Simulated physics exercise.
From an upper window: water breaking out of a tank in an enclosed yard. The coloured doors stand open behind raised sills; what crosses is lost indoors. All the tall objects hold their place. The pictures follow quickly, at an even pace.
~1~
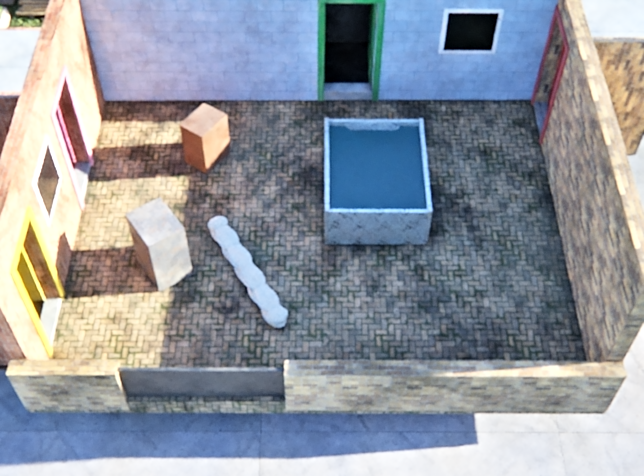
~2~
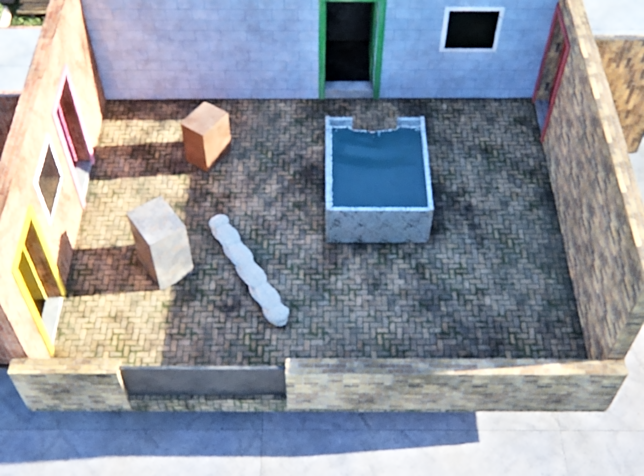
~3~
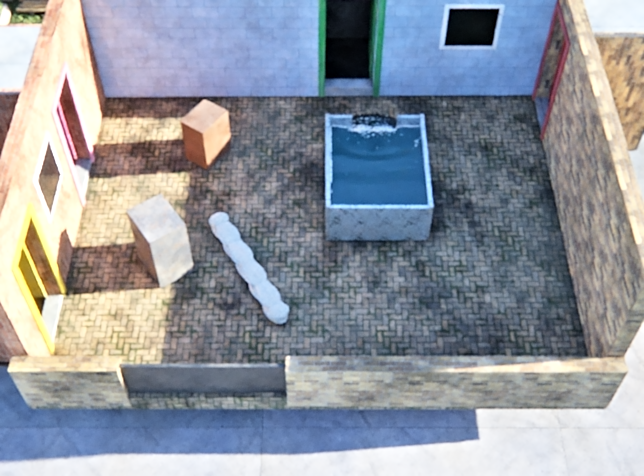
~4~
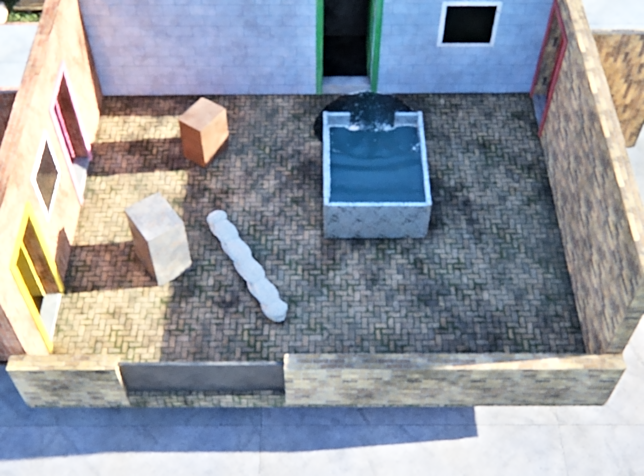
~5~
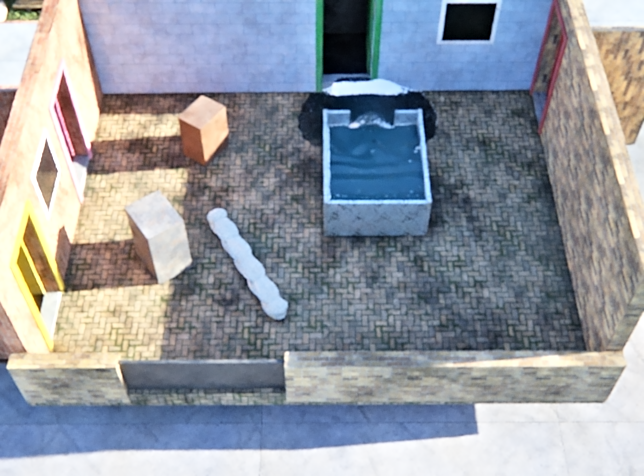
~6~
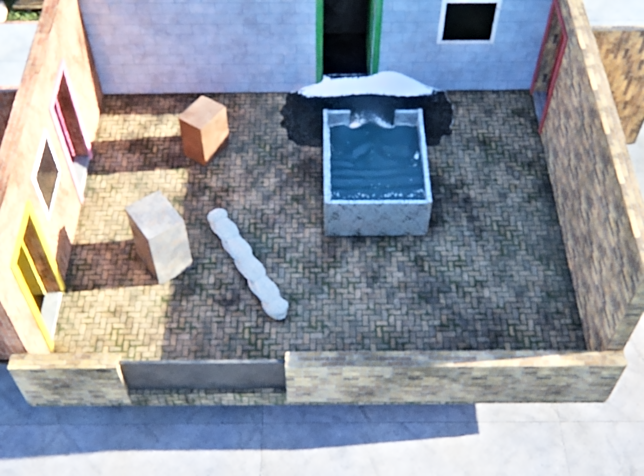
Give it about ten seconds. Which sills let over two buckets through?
One by one: The green door lets in a lot; the yellow door admits no more than that; the red door lets in a lot; the pink door admits no more than that.
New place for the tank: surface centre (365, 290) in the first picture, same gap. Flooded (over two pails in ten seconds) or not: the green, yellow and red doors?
My reading: The green one lets less in, the yellow one takes less, the red one goes over.
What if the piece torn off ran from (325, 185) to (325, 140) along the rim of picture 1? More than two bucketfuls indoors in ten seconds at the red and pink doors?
Red door holds, pink door goes over.
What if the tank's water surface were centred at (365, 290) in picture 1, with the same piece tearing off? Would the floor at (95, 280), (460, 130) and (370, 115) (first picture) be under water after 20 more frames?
In that order: Not flooded, awash, flooded.
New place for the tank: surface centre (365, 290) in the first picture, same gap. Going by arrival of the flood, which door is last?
The yellow door.
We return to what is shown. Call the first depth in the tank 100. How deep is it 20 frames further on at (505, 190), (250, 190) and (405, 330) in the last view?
About 4, 2 and 0 per cent.
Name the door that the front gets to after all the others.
It is the door marked yellow.
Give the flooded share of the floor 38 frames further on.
I make it 65 per cent.
A moment on, water covers 10 % of the floor; the green door over two buckets in, the yellow door not reached, the red door not reached, the pink door not reached.
Next, water covers 25 % of the floor; the green door far over two buckets in, the yellow door not reached, the red door over two buckets in, the pink door not reached.
Then, water covers 35 % of the floor; the green door far over two buckets in, the yellow door not reached, the red door far over two buckets in, the pink door wet at the sill, nothing in.
Later, water covers 65 % of the floor; the green door far over two buckets in, the yellow door wet at the sill, nothing in, the red door far over two buckets in, the pink door wet at the sill, nothing in.
In the end, water covers 85 % of the floor; the green door far over two buckets in, the yellow door under two buckets in, the red door far over two buckets in, the pink door wet at the sill, nothing in.
